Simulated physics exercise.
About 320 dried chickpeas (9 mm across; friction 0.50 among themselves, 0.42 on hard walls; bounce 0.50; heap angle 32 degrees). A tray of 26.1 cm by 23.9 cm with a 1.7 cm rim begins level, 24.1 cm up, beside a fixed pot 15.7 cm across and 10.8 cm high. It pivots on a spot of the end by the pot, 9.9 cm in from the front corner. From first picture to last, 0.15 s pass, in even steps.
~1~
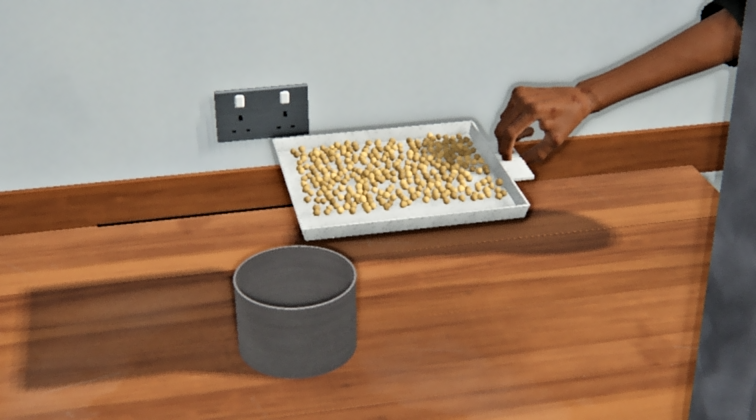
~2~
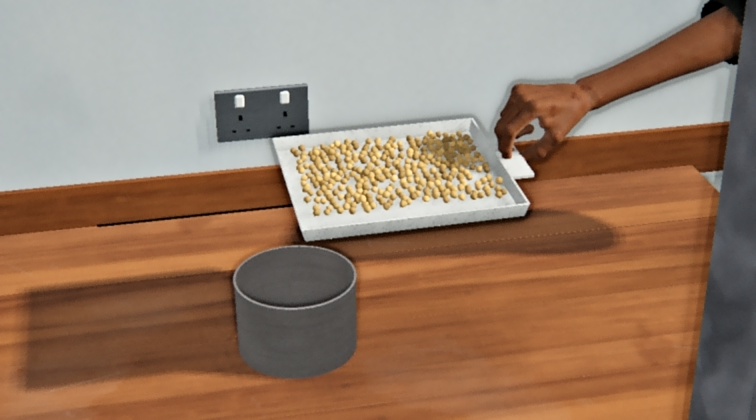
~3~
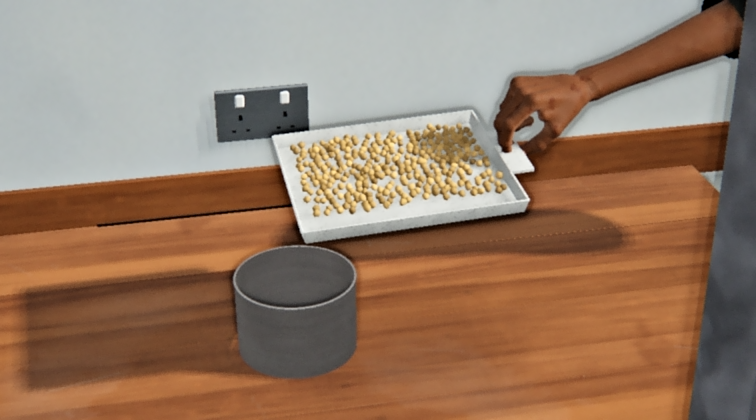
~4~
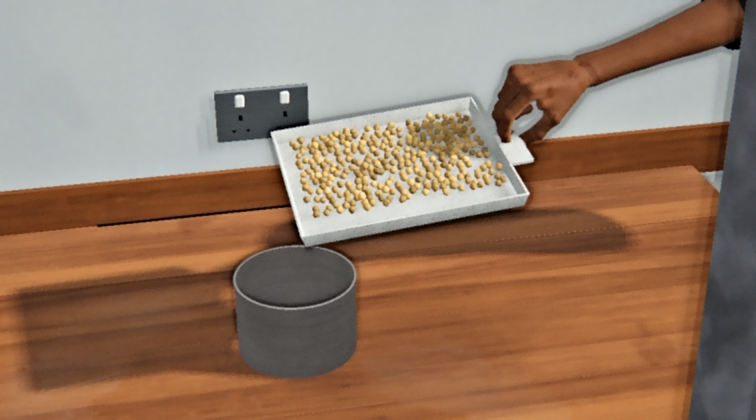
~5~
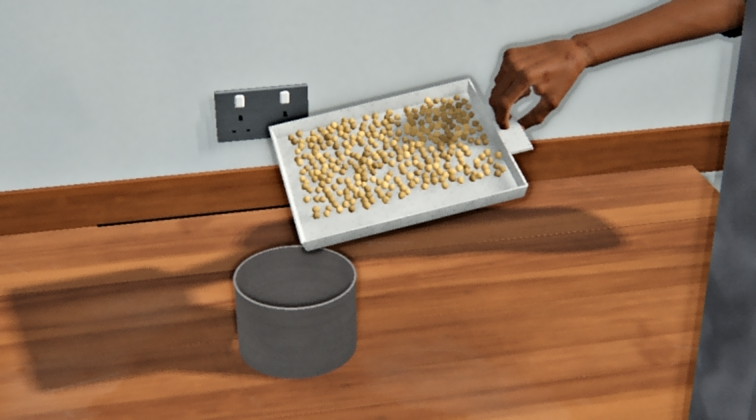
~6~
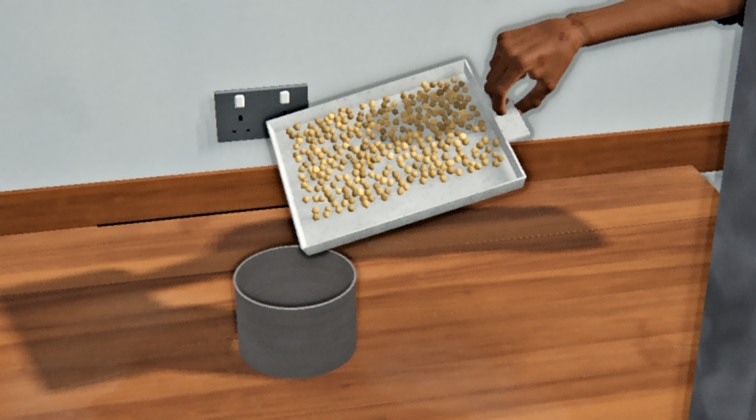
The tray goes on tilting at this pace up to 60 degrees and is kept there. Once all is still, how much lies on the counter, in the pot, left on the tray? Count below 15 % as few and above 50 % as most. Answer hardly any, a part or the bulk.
Counter: The bulk, pot: Hardly any, tray: A part.
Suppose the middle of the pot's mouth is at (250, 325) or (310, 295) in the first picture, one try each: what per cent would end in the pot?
About 35 and 5 per cent.
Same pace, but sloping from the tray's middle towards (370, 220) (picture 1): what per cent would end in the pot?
About 0 per cent.
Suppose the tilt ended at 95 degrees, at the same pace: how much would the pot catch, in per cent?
It would be near 0 per cent.
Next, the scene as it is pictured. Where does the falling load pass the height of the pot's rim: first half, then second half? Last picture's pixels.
First near (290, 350), later near (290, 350).
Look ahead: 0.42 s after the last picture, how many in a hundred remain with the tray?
Some 75 per cent of the load.
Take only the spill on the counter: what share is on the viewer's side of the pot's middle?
Some 100 per cent.
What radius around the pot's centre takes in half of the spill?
Roughly 22 cm.
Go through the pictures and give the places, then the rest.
In the first picture, tray tilt 0 degrees, front corners at (306, 227) and (524, 204); middle of the pieces at (393, 173); pot at (295, 276).
In the second picture, tray tilt 1 degrees, front corners at (306, 227) and (524, 202); middle of the pieces at (393, 172).
In the third picture, tray tilt 3 degrees, front corners at (305, 230) and (524, 198), lowest corner left front; middle of the pieces at (393, 168).
In the fourth picture, tray tilt 7 degrees, front corners at (305, 234) and (523, 192), lowest corner left front; middle of the pieces at (392, 163).
In the fifth picture, tray tilt 13 degrees, front corners at (305, 239) and (522, 184), lowest corner left front; middle of the pieces at (391, 155).
In the sixth picture, tray tilt 19 degrees, front corners at (305, 244) and (520, 176), lowest corner left front; middle of the pieces at (389, 147); pot at (295, 276).
Then, 0.12 s after the last picture, tilt 42 degrees; the tray holds 100 %, the pot 0 %.
Then, 0.20 s after the last picture, tilt 56 degrees; the tray holds 100 %, the pot 0 %.
Then, 0.42 s after the last picture, tilt 60 degrees; the tray holds 75 %, the pot 0 %.
In the end, counter 60 %, pot 0 %, tray 40 %.
